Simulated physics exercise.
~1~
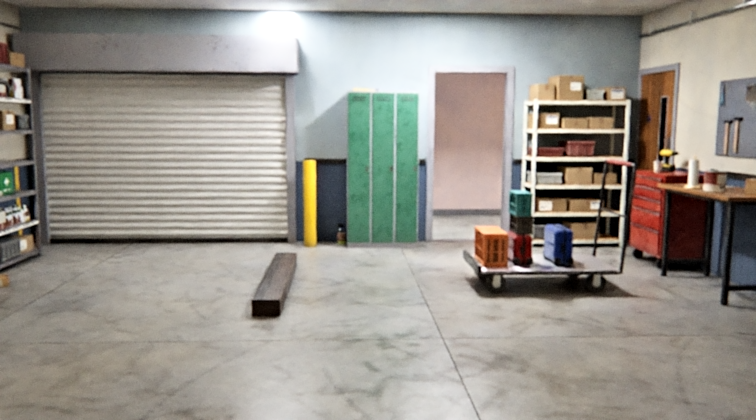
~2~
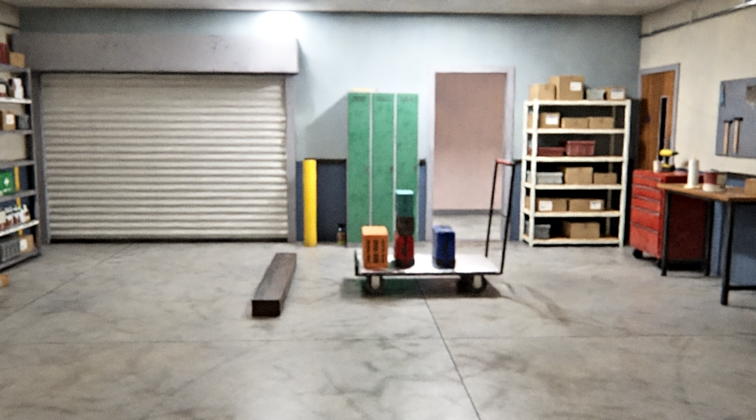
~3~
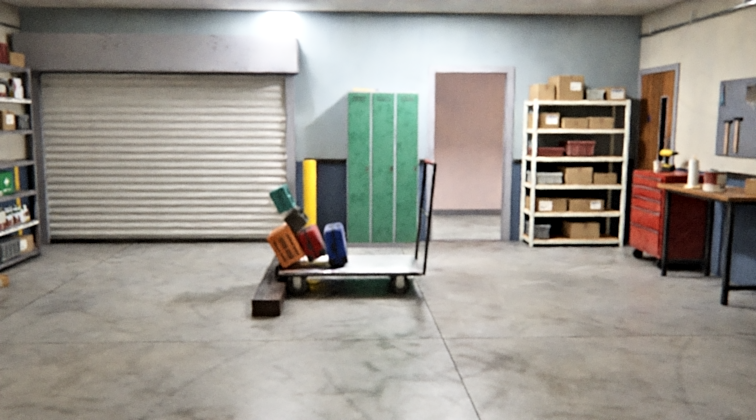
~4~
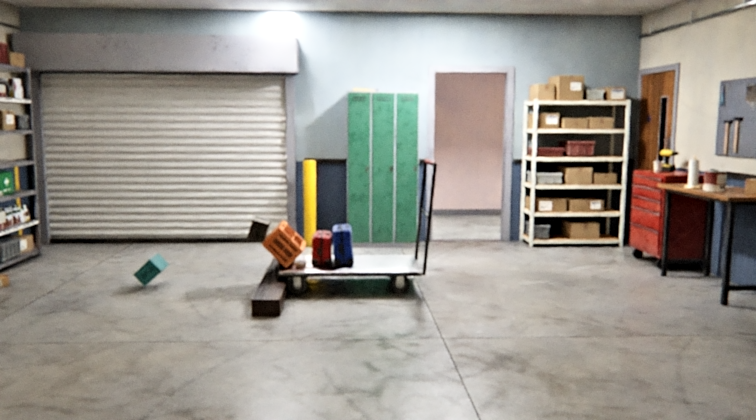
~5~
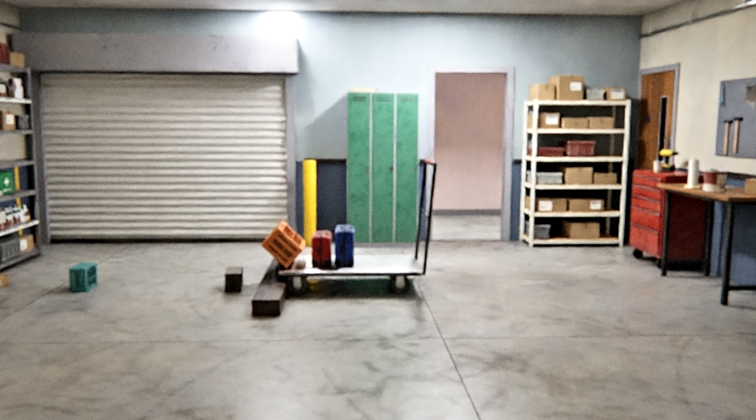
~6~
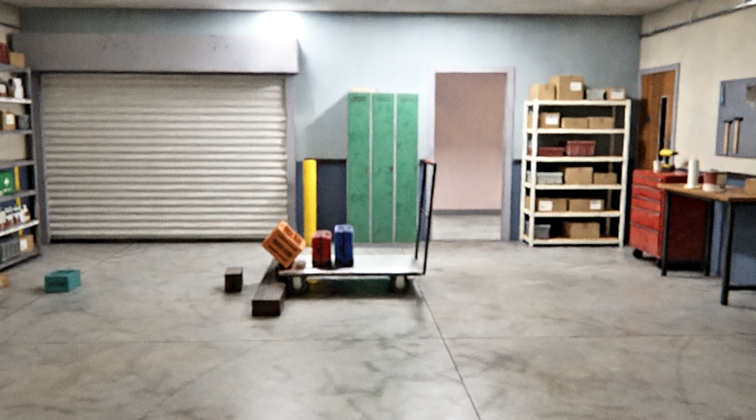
Warehouse with a loaded trolley rolling left into a dark kerb, teal and black crates tumbling off, orange crate left leaning.
